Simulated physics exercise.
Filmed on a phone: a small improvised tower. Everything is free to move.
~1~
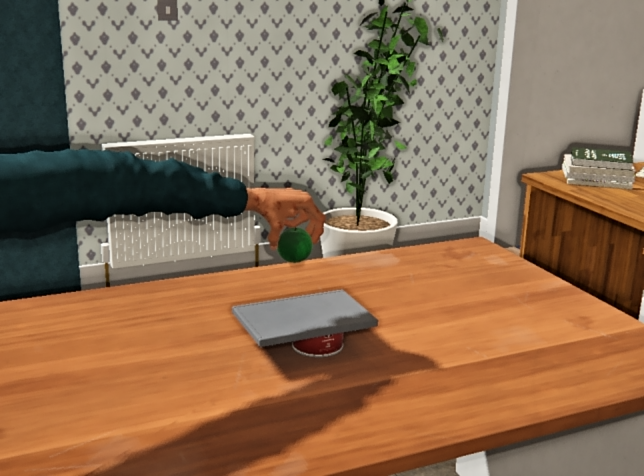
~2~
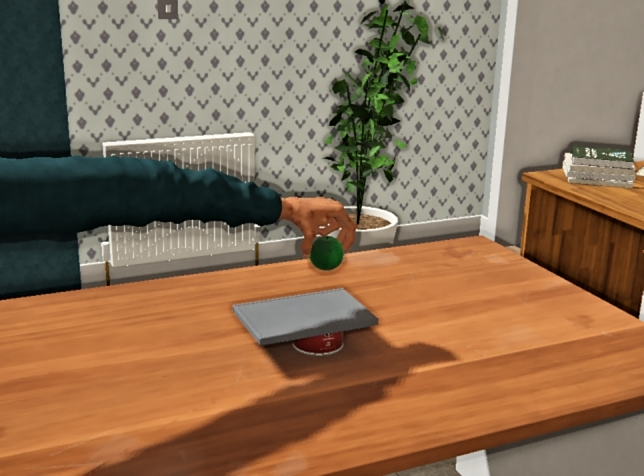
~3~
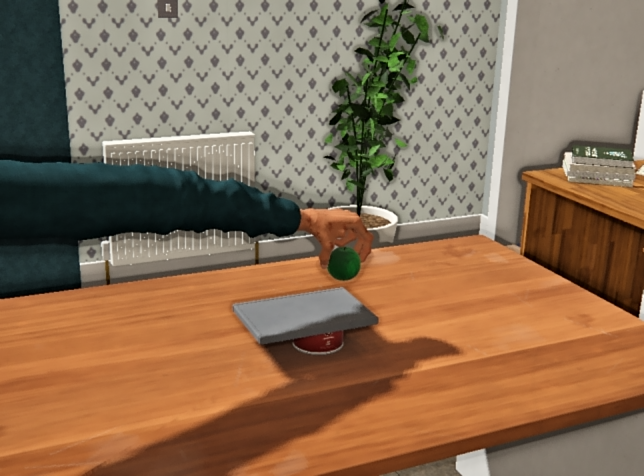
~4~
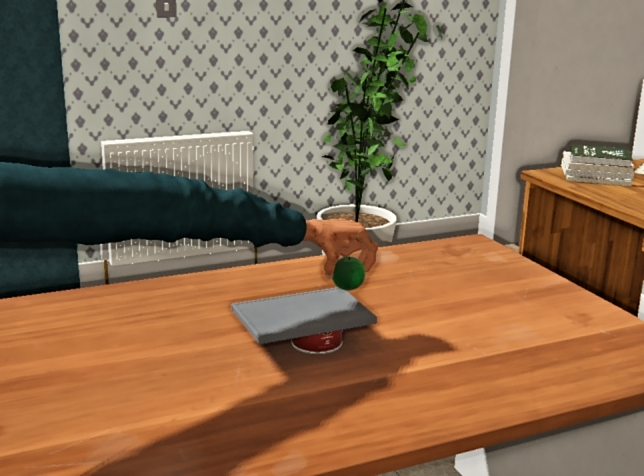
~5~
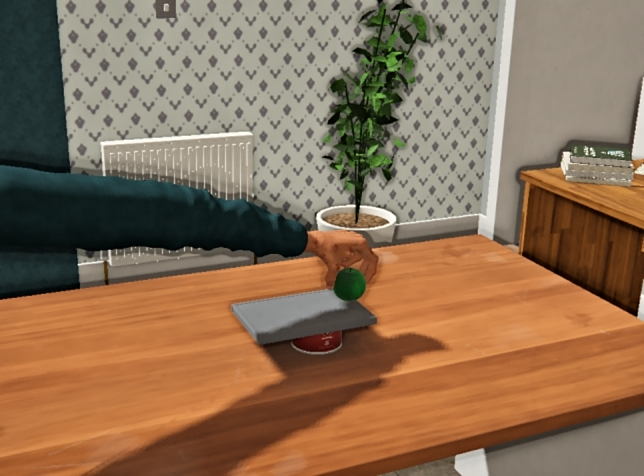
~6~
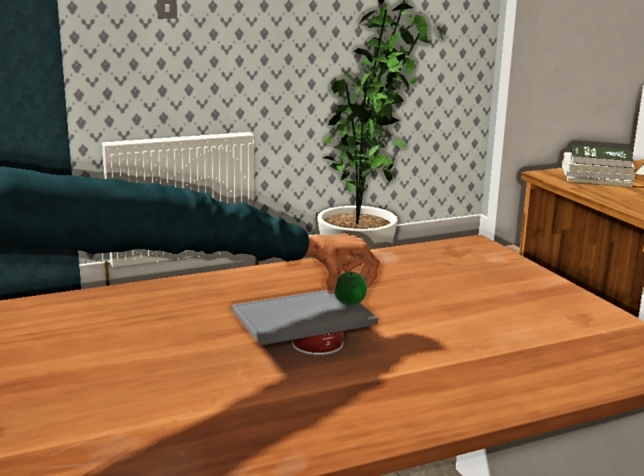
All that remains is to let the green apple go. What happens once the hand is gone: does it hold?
In the end the stack stays up.
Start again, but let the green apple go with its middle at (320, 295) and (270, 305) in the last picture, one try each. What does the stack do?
In the first case it holds; in the second case it loses its balance.
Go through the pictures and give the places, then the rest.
Still above its spot; green apple (295, 245); grey lid (304, 316), in the first picture.
Still above its spot; green apple (326, 253); grey lid (305, 315), in the second picture.
Still above its spot; green apple (344, 264); grey lid (305, 314), in the third picture.
Still above its spot; green apple (349, 274); grey lid (303, 313), in the fourth picture.
Still above its spot; green apple (349, 285); grey lid (303, 314), in the fifth picture.
In place under the hand; green apple (350, 289); grey lid (304, 314), in the sixth picture.
Then, 0.80 s on from there, no change.
Then, 1.70 s on from there, green apple resting near (350, 289).
In the end, all 3 unmoved. At the end, from the last picture's camera, green apple near (350, 289). The stack keeps its balance.
